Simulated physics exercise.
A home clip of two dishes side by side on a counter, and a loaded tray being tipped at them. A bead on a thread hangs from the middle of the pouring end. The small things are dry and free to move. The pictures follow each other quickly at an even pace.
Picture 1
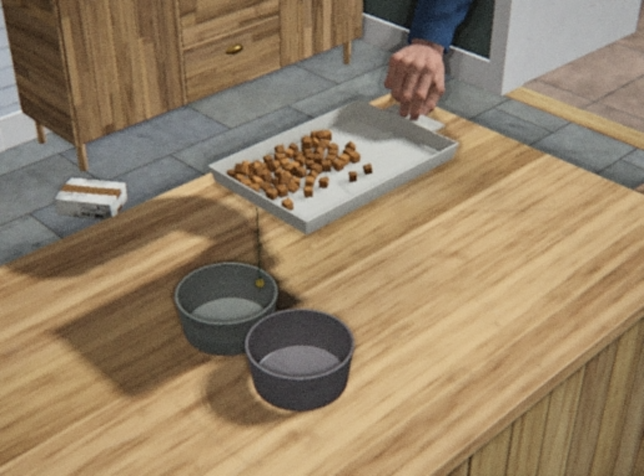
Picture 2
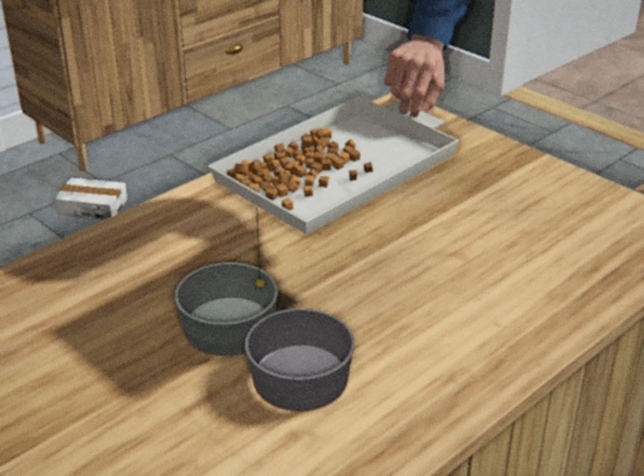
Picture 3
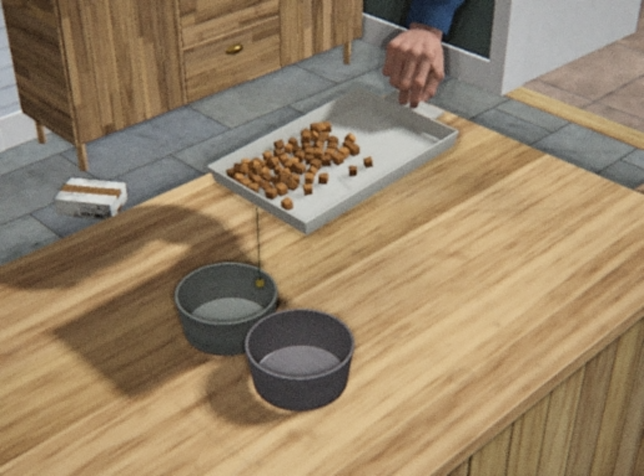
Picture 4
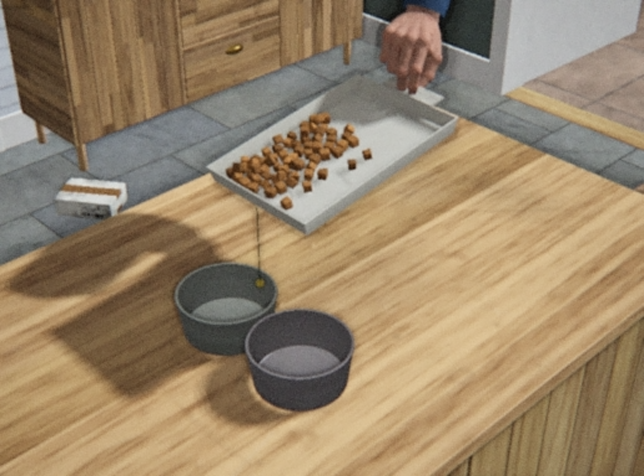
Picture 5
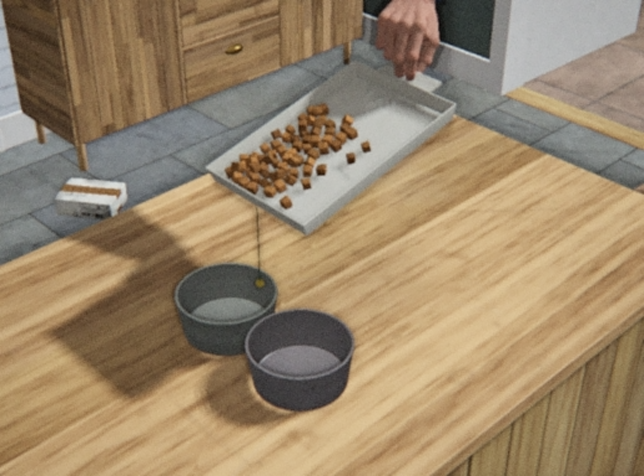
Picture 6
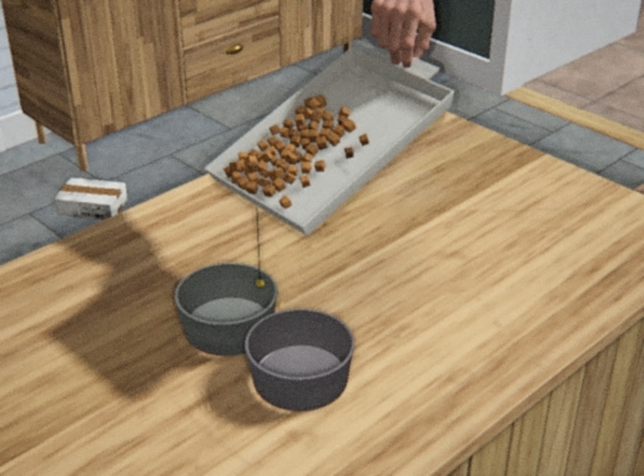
In the video, a hand at the far end of a pale tray of brown cubes gradually raises that end, tilting the tray toward two dark round dishes on a wooden counter, while the cubes stay bunched near the lower end.
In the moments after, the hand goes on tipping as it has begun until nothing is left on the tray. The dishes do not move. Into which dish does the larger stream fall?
The left-hand one ends fuller.
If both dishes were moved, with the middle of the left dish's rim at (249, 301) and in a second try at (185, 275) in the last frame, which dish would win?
One: Left. Two: The right dish.
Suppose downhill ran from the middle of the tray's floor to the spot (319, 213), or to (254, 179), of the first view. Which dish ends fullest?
First the right dish, then the left-hand dish.
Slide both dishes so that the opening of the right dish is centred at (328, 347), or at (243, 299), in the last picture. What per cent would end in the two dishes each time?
About 30 and 40 per cent.
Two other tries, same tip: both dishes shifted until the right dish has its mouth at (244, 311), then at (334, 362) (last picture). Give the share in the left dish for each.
In turn 10 and 40 in a hundred.
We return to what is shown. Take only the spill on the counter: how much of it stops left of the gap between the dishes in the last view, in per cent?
It comes to 100 per cent or so.
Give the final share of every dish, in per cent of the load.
The left dish has 40 per cent, the right dish has 10.
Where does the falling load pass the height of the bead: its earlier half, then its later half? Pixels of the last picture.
Early half (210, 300), late half (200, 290).
Just after the last frame, tray tipped steeply; almost all on the tray; just a few in the air.
A moment on, tray tipped past a quarter turn; almost all on the tray; just a few in the right dish; about a tenth in the left dish; just a few in the air.
Further on, tray tipped past a quarter turn; about a tenth in the right dish; roughly a third in the left dish; roughly half outside both; just a few in the air.
When it is over, tray tipped past a quarter turn; about a tenth in the right dish; roughly a third in the left dish; roughly half outside both; just a few in the air.
